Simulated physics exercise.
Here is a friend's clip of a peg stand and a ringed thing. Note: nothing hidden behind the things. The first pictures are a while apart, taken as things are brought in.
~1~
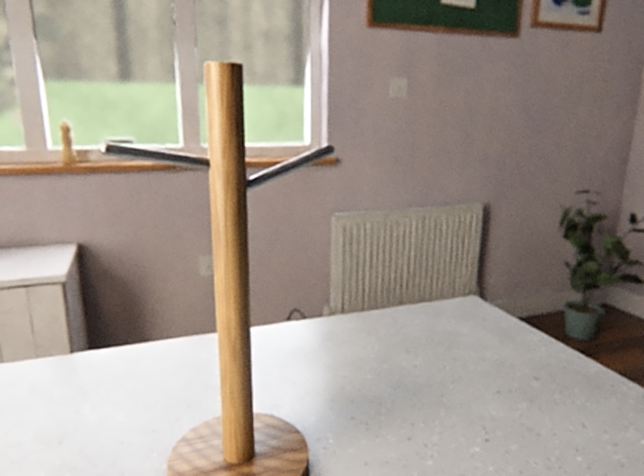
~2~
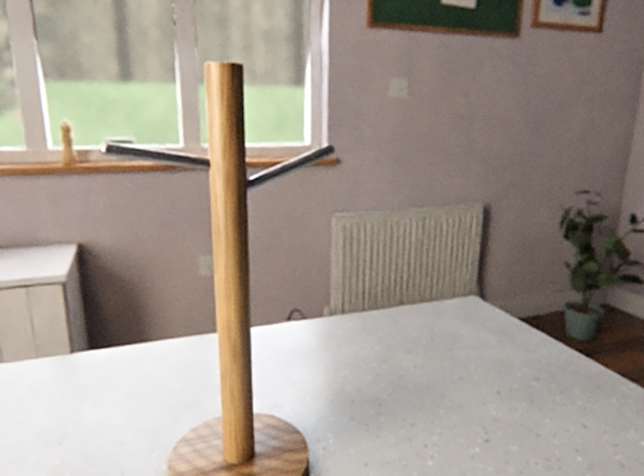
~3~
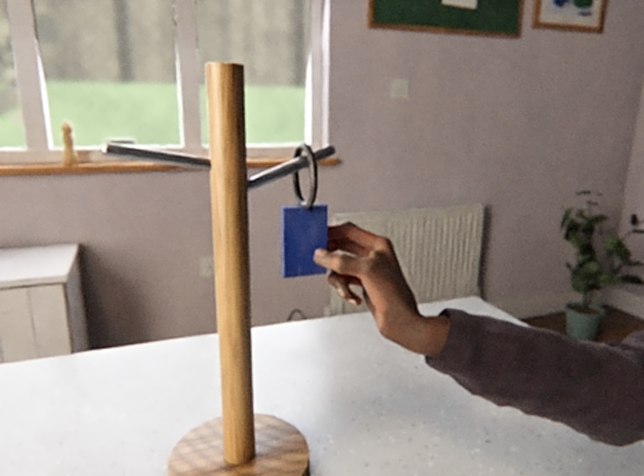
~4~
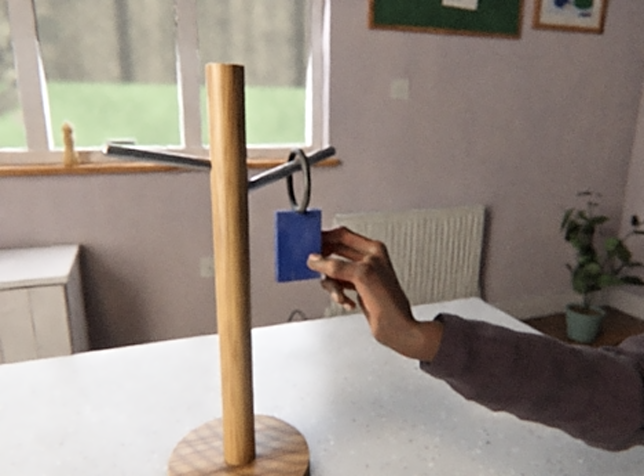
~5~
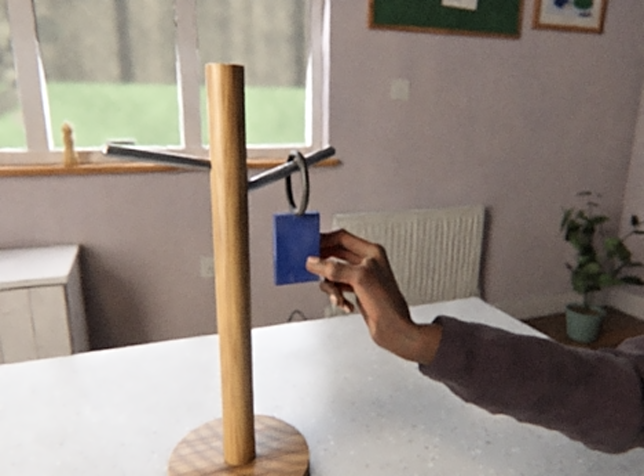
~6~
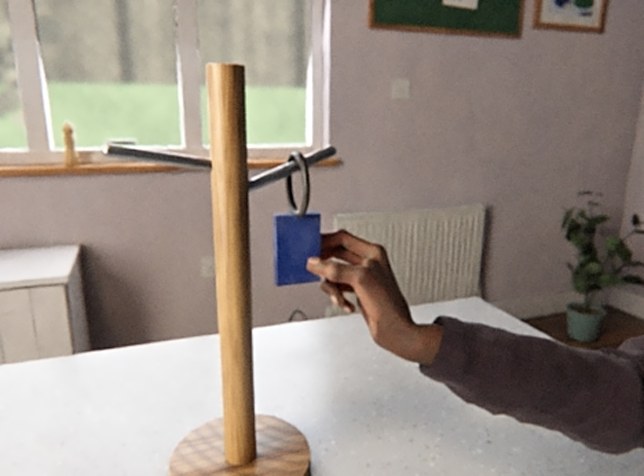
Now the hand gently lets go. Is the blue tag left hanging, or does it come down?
The blue tag stays hanging.
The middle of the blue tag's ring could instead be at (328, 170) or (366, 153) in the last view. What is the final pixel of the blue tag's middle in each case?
In the first case it settles close to (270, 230), in the second close to (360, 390).
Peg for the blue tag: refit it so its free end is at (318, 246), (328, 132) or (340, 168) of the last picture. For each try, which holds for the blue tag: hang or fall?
First it gets loose, next it is supported, and last it is supported.
Then, 0.16 s past the last view, blue tag leaning 5° off how it started near (293, 224).
Then, 0.36 s past the last view, blue tag travelled a little near (280, 228).
Finally, the blue tag hangs there, near (273, 233).
